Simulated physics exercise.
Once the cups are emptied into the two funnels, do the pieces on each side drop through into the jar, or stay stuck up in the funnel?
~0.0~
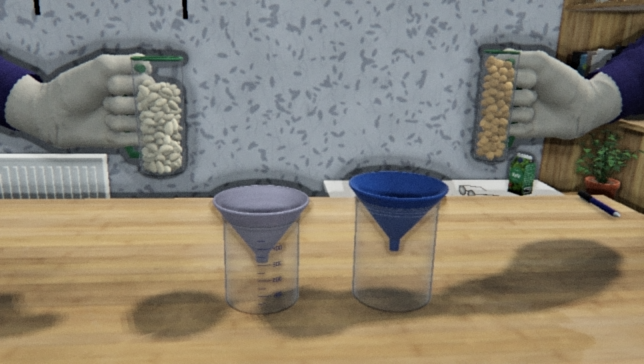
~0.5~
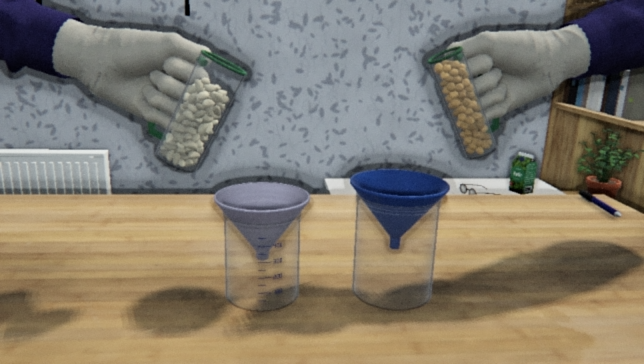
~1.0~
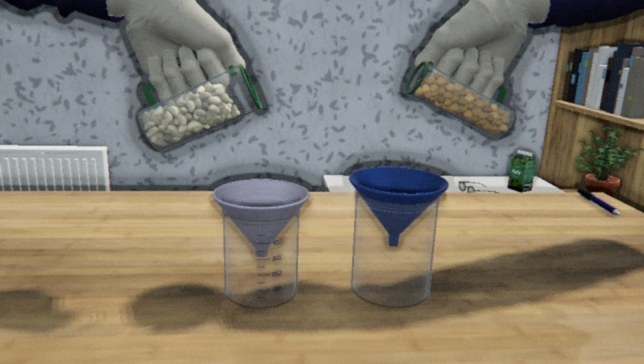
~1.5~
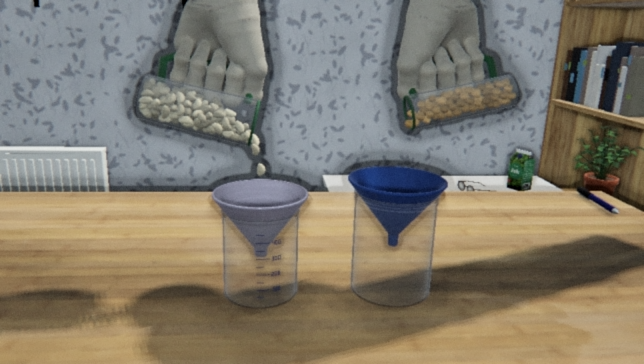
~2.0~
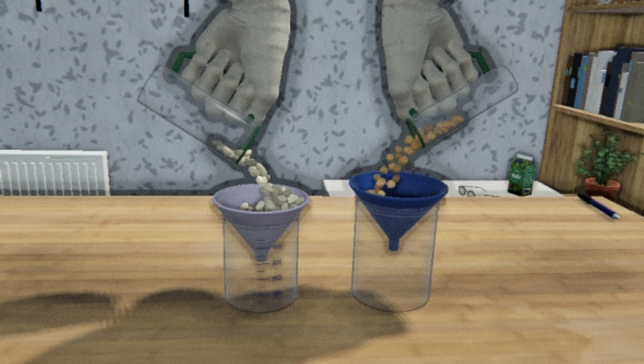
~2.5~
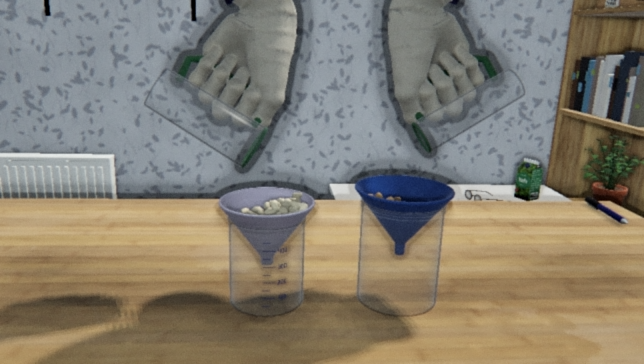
They stay stuck on both sides, with the white pieces held in the pale purple funnel and the tan ones held in the blue funnel, while both jars below stay empty.
